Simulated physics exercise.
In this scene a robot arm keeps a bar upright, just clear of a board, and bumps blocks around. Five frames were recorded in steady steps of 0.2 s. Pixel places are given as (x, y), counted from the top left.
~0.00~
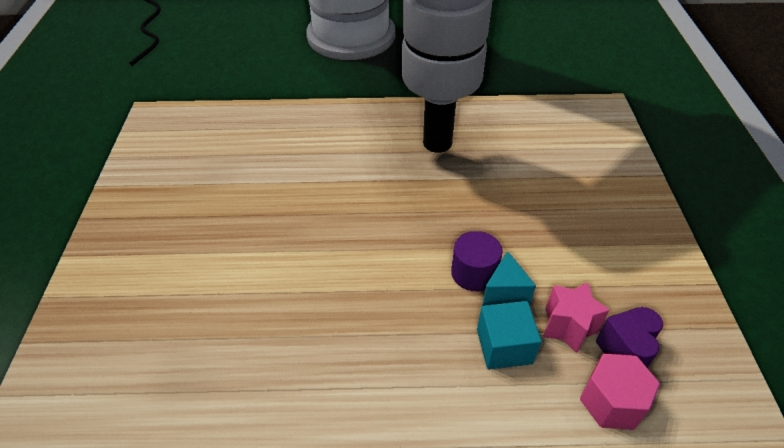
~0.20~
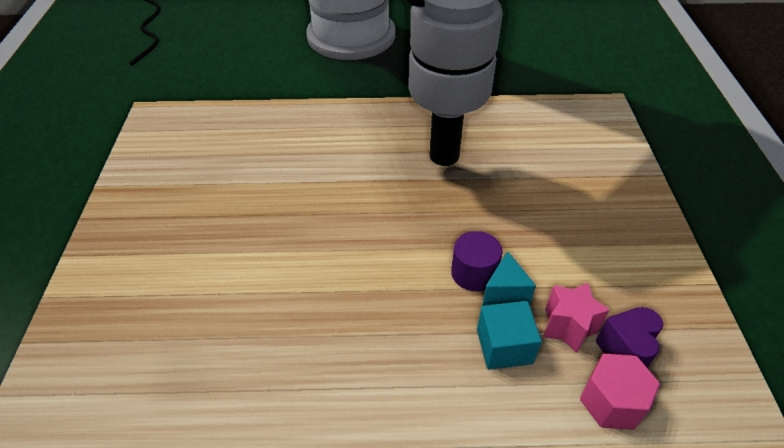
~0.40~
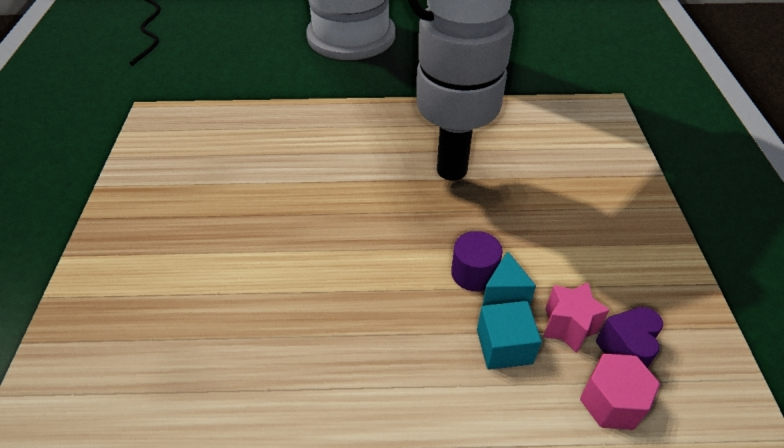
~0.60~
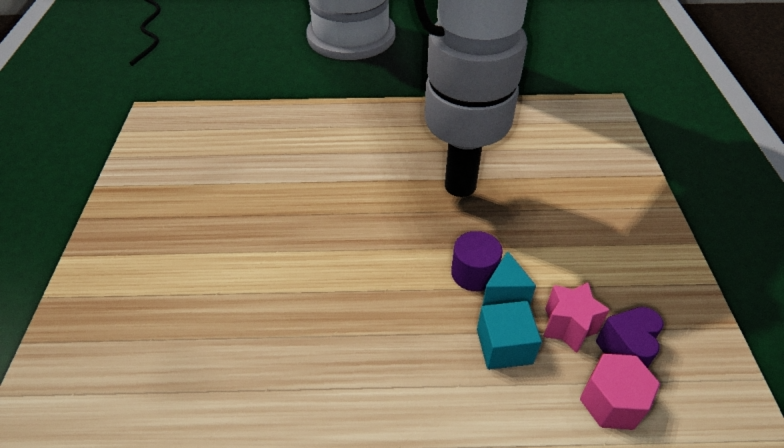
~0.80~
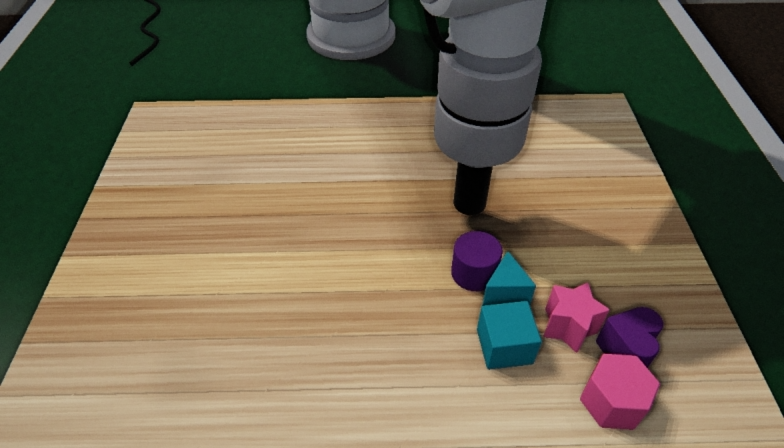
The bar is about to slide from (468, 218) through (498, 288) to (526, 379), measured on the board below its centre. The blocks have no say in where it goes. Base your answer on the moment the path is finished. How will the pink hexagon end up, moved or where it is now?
It keeps its spot.
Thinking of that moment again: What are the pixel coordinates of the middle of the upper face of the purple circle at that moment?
Close to (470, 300).
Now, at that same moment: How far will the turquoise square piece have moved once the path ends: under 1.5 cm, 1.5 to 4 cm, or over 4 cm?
The block shifts more than 4 cm.
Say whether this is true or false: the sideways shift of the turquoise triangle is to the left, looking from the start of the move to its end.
That statement is accurate.
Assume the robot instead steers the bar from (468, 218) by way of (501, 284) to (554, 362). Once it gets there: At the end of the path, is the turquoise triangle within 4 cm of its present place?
It seems not.
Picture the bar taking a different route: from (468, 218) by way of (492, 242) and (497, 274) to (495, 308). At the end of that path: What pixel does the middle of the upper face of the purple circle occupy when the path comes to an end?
It sits at (456, 284).
The first path, step by step. One third of the way, bar (491, 250); purple circle (476, 268); turquoise triangle (516, 279).
Two thirds of the way, bar (511, 304); purple circle (470, 299); turquoise triangle (545, 313), turned 20° clockwise; turquoise square piece (517, 342), turned 25° clockwise.
At the end, bar (531, 367); purple circle (470, 300); turquoise triangle (574, 358), turned 45° anticlockwise; turquoise square piece (520, 400), turned 50° clockwise; pink hexagon still.
